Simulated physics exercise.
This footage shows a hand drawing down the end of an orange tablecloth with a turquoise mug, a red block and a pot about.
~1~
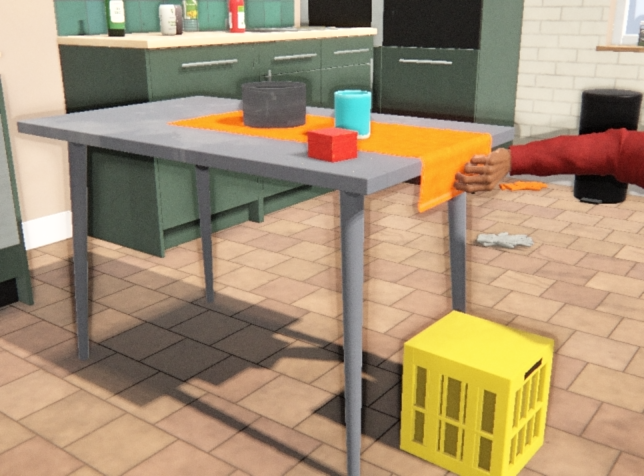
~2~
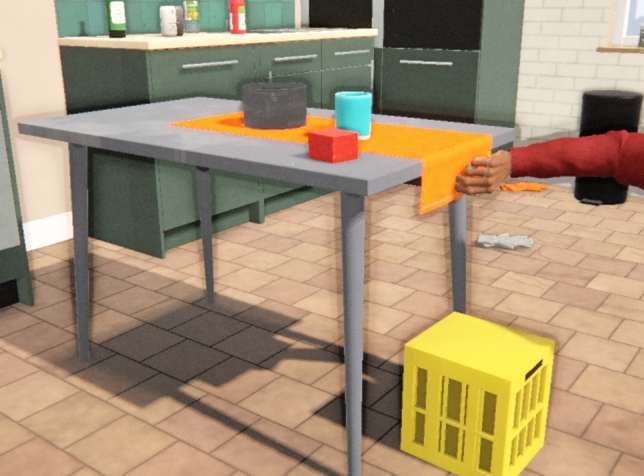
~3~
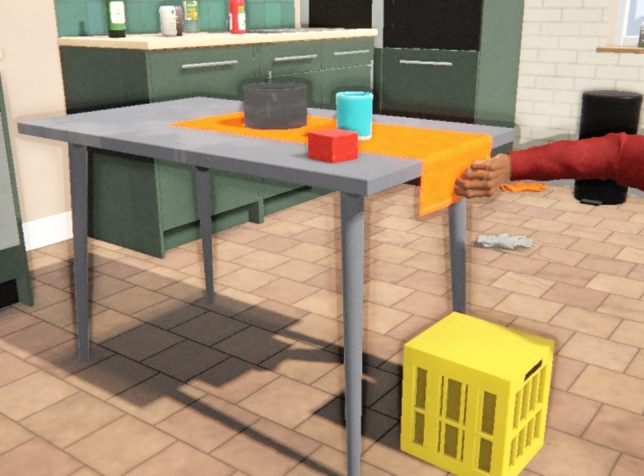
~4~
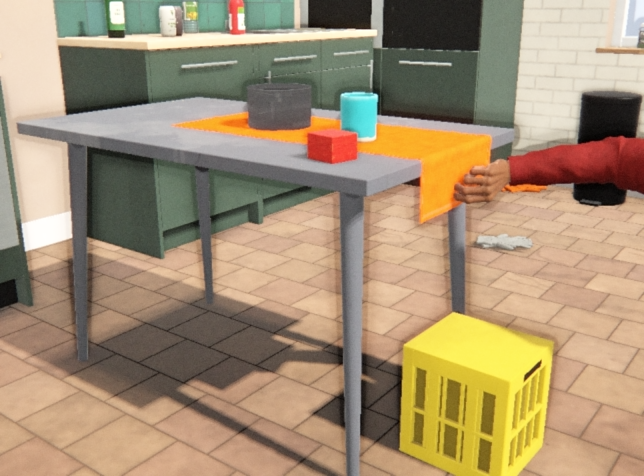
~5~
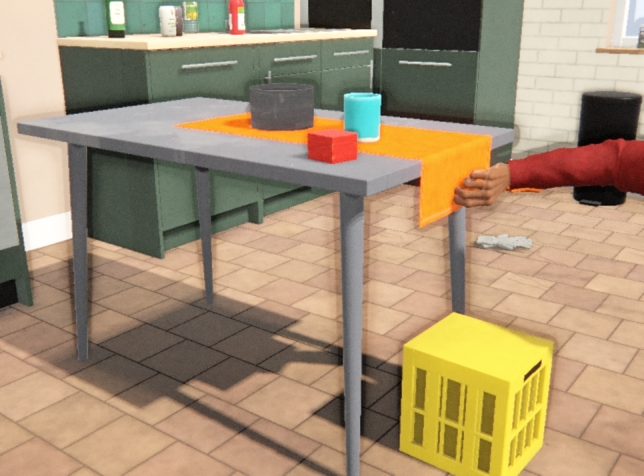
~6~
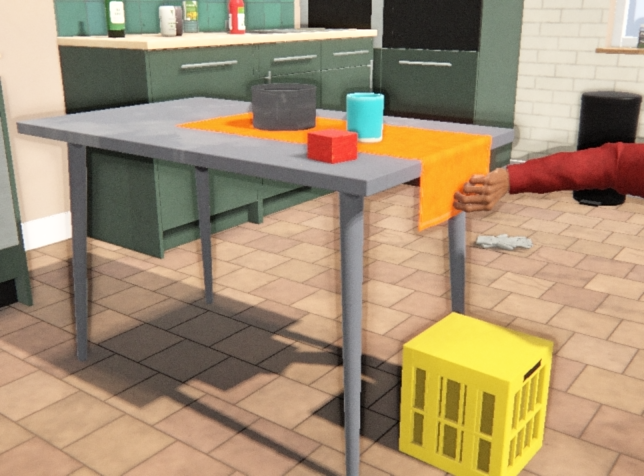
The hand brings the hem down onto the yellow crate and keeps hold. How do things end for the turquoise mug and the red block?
They end like this: The turquoise mug has gone over, the red block is still on top.
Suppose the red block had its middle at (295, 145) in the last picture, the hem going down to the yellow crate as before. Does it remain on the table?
Looks like it doesn't come off.
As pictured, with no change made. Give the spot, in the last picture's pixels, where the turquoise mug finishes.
Middle: (496, 319).
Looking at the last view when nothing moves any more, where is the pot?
Its middle is at (385, 117).
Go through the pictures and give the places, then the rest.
In the first frame, tablecloth end (420, 212); turquoise mug (353, 93); red block (332, 131); pot (274, 85); top of the crate (489, 357).
In the second frame, tablecloth end (420, 214), far hem (167, 125); red block (333, 132); red block stands beside the cloth.
In the third frame, tablecloth end (420, 216); turquoise mug (354, 94).
In the fourth frame, tablecloth end (420, 223), far hem (170, 126); red block (332, 133).
In the fifth frame, tablecloth end (420, 227); turquoise mug (362, 95).
In the sixth frame, tablecloth end (419, 231), far hem (175, 126); turquoise mug (365, 95); red block (332, 133); top of the crate (488, 359).
Then, 0.52 s past the final frame, hem going down; mug carried along near (394, 121); block still.
Then, 1.34 s past the final frame, hem going down; mug carried along near (440, 126); block still.
Then, 2.18 s past the final frame, hem on the crate; mug down below near (496, 318); block still.
When it is over, hem on the crate; mug down below near (496, 318); block still. The turquoise mug is carried off the end and the red block stays on the table.
